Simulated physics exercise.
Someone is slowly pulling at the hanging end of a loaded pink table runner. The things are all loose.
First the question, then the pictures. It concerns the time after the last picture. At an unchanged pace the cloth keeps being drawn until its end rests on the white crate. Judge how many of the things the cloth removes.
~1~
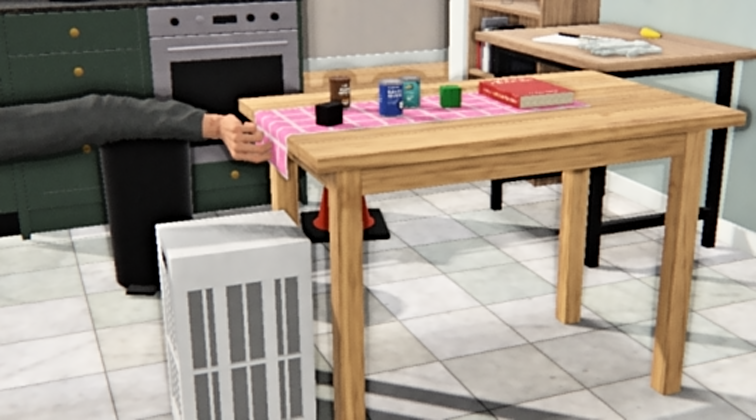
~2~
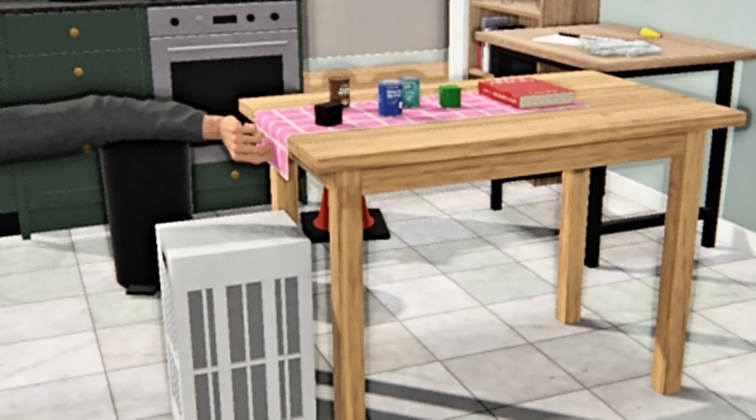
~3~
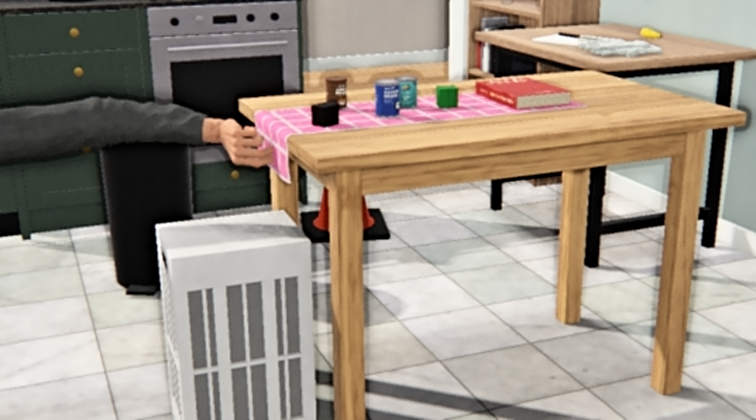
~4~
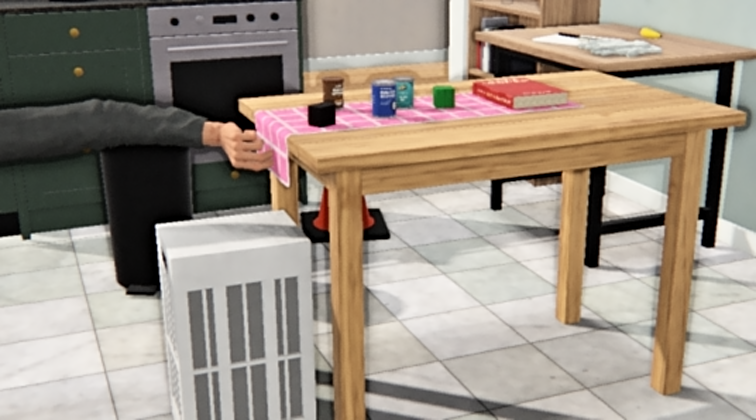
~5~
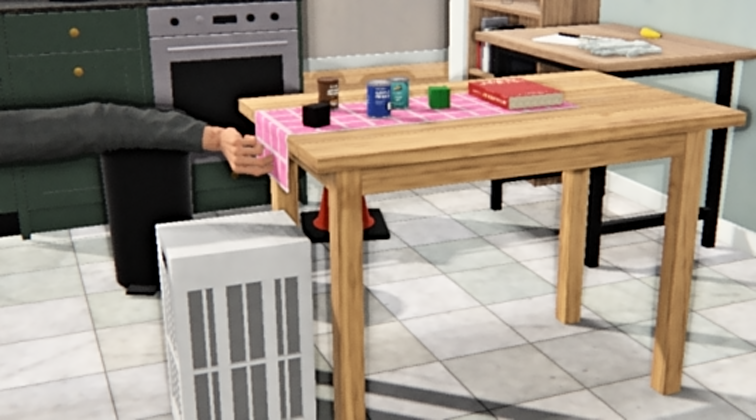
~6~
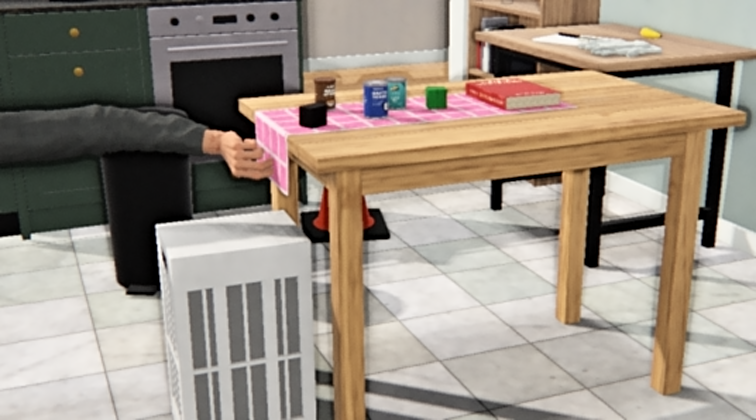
Fallen count: One.
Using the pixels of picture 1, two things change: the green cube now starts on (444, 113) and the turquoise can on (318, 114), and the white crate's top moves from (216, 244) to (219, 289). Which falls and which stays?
The green cube stays aboard, and the turquoise can does not stay aboard.
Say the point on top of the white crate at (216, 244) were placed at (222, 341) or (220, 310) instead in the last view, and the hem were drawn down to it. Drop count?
The count comes out 4 and 3.
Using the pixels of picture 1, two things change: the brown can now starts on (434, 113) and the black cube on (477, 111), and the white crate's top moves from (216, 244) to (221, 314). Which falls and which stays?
Outcome for the brown can: It stays. Outcome for the black cube: It stays.
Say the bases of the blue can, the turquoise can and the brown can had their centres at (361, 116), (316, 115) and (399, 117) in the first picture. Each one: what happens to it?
So, the blue can makes it through, the turquoise can ends up down, the brown can makes it through.
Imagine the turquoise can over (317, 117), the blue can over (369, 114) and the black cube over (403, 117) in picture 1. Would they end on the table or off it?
Turquoise can: Goes. Blue can: Stays. Black cube: Stays.
Early on, hem near (273, 207); all still up.
Midway, hem on the crate; black cube gone.
Finally, hem on the crate; black cube gone. The table loses one.
